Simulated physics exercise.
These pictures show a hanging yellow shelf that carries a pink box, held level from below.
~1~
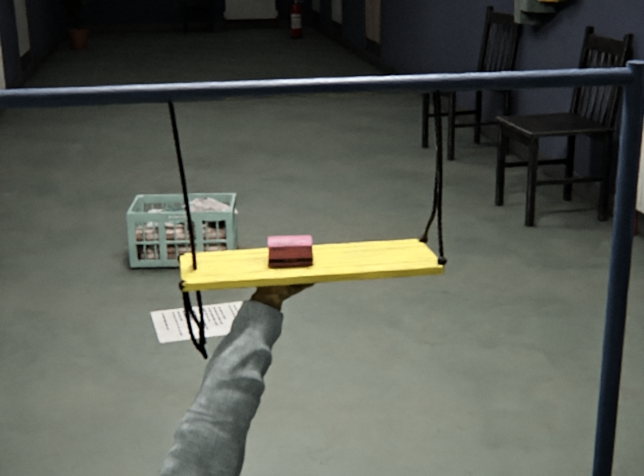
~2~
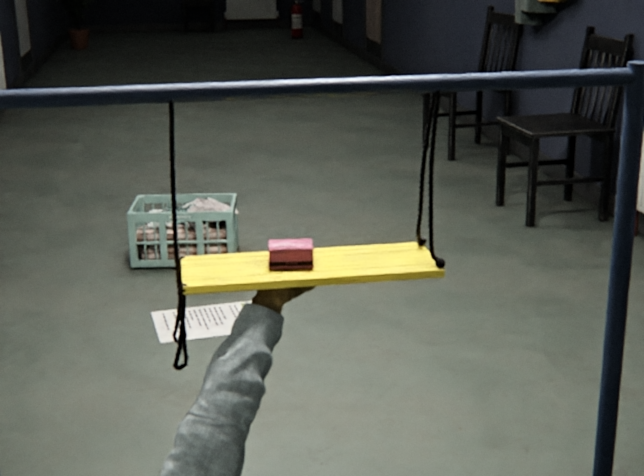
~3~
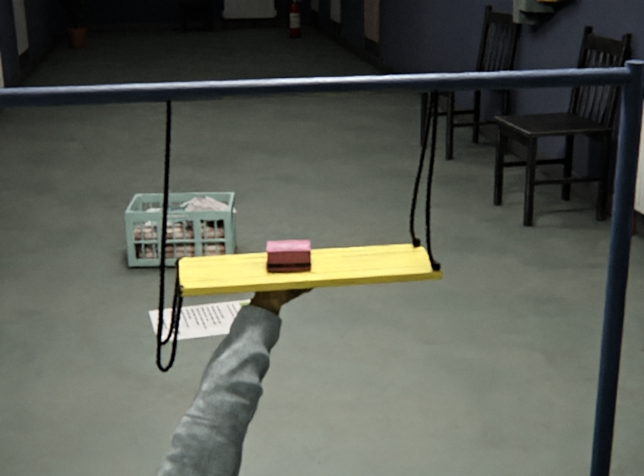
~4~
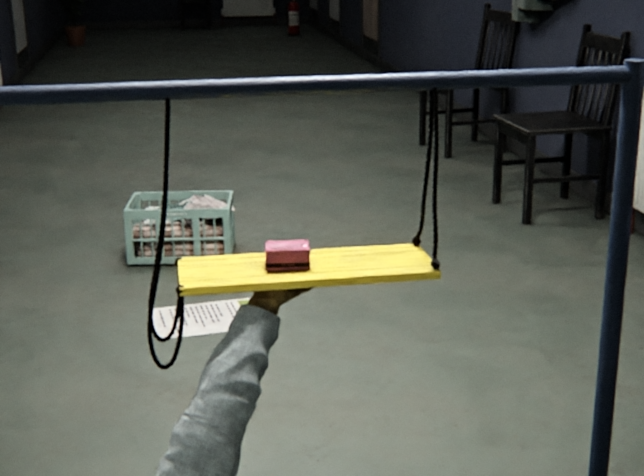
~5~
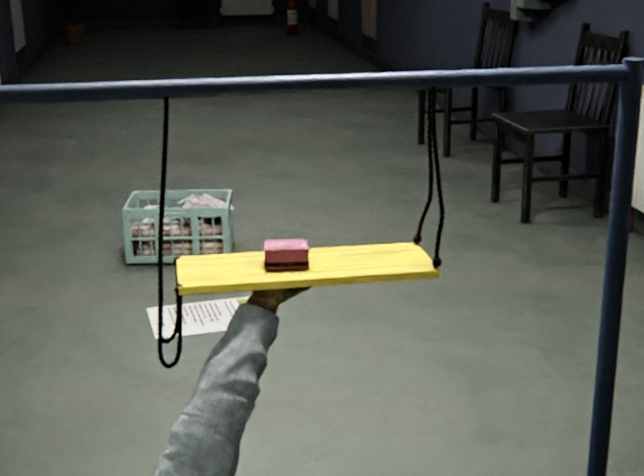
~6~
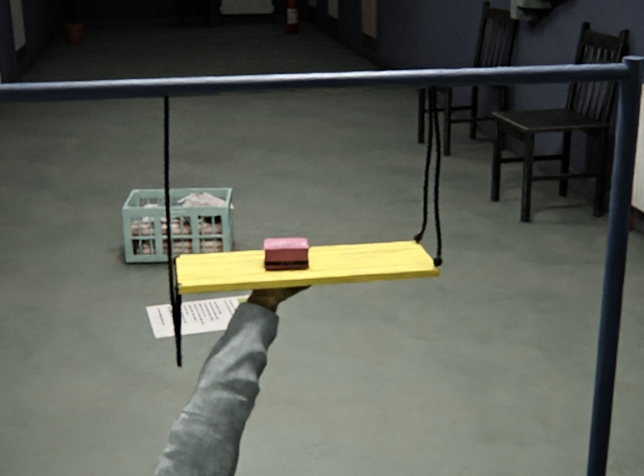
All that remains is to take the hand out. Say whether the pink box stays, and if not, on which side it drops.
The pink box falls from the left end.
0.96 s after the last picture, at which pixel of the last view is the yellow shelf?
Near (319, 341).
Then, 0.42 s after the last picture, board tipped 20° down to the left; box sliding near (173, 348).
Then, 0.96 s after the last picture, board tipped 43° down to the left; box on the floor.
At rest, board tipped 44° down to the left; box on the floor. The pink box drops leftwards.
